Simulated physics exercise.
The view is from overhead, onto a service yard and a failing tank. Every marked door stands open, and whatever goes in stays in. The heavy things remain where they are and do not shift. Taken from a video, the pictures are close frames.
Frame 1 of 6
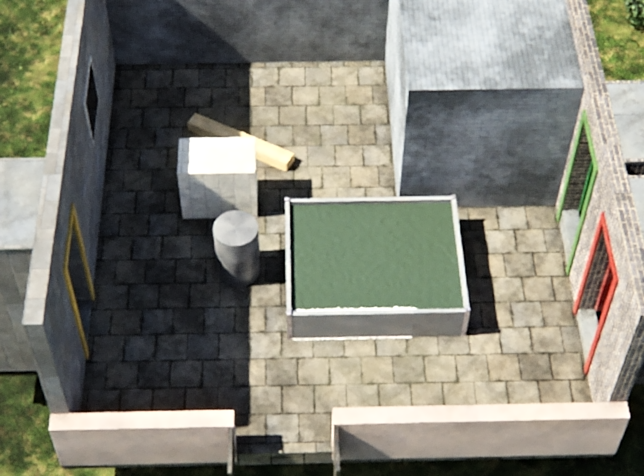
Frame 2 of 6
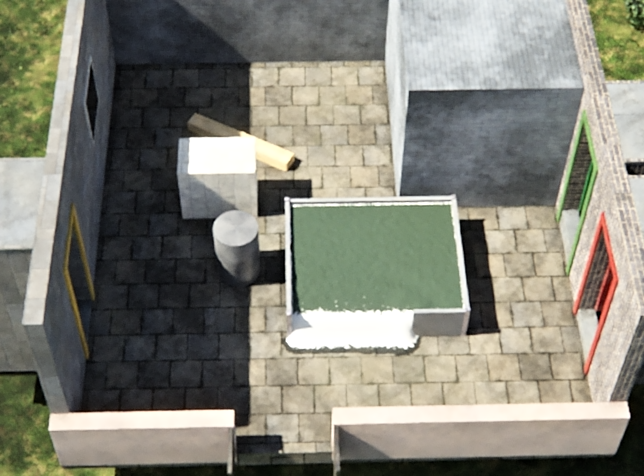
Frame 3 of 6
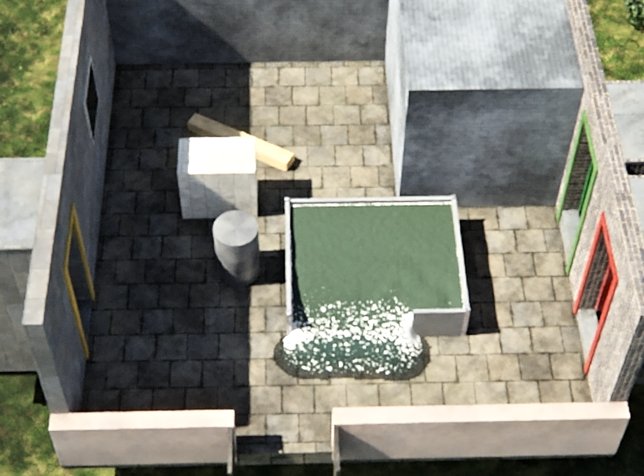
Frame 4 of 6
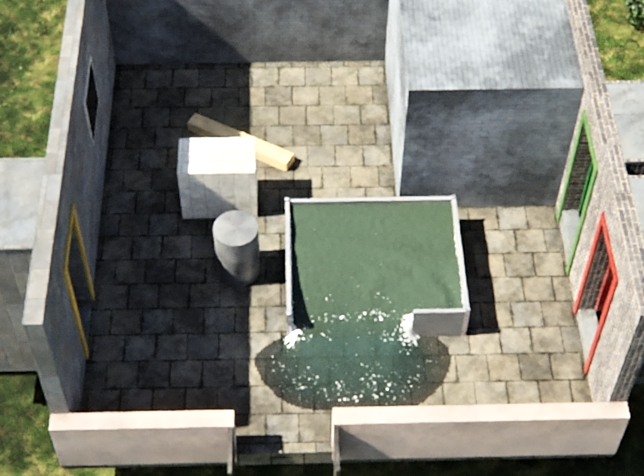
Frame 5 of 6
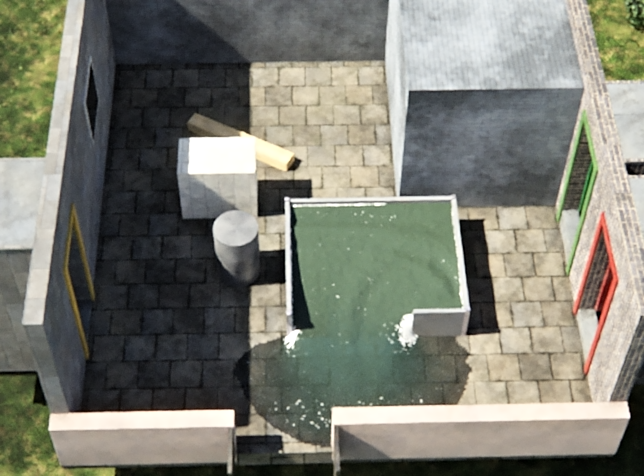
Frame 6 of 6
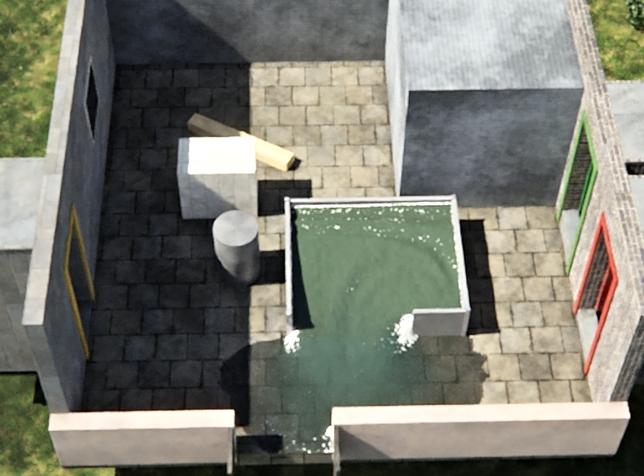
To begin with, a walled tank of green water stands full and still in a paved yard, near a grey cylinder and a pale block. Water then bursts through the tank's front wall in white foam, spreads across the paving in a widening pool, and reaches the opening in the low front wall.
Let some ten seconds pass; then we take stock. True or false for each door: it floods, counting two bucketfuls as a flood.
Green door - false; yellow door - false; red door - false.
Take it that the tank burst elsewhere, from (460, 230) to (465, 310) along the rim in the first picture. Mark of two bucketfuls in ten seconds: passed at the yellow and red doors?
In short: Yellow exceeds the limit, red exceeds the limit.
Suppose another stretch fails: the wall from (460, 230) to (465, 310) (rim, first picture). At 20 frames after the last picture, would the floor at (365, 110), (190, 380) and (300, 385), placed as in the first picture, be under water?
Point one not reached; point two not reached; point three reached.
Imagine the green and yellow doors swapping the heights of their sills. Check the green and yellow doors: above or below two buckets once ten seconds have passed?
One by one: The green one passes that mark; the yellow one is under.
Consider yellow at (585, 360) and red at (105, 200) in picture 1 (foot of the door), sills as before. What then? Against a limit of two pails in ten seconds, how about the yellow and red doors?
I think the yellow door crosses the line and the red door remains below the mark.
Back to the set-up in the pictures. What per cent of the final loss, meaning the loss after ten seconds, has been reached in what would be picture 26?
It works out at roughly 60 per cent.
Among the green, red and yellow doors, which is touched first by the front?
The one in red.
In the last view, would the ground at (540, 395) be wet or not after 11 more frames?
Lab note - point status: Swamped.
A moment on, water covers 15 % of the floor; the green door not reached, the yellow door not reached, the red door not reached.
Next, water covers 25 % of the floor; the green door not reached, the yellow door not reached, the red door not reached.
Then, water covers 35 % of the floor; the green door wet at the sill, nothing in, the yellow door wet at the sill, nothing in, the red door wet at the sill, nothing in.
Later, water covers 60 % of the floor; the green door wet at the sill, nothing in, the yellow door under two buckets in, the red door wet at the sill, nothing in.
In the end, water covers 80 % of the floor; the green door wet at the sill, nothing in, the yellow door under two buckets in, the red door wet at the sill, nothing in.
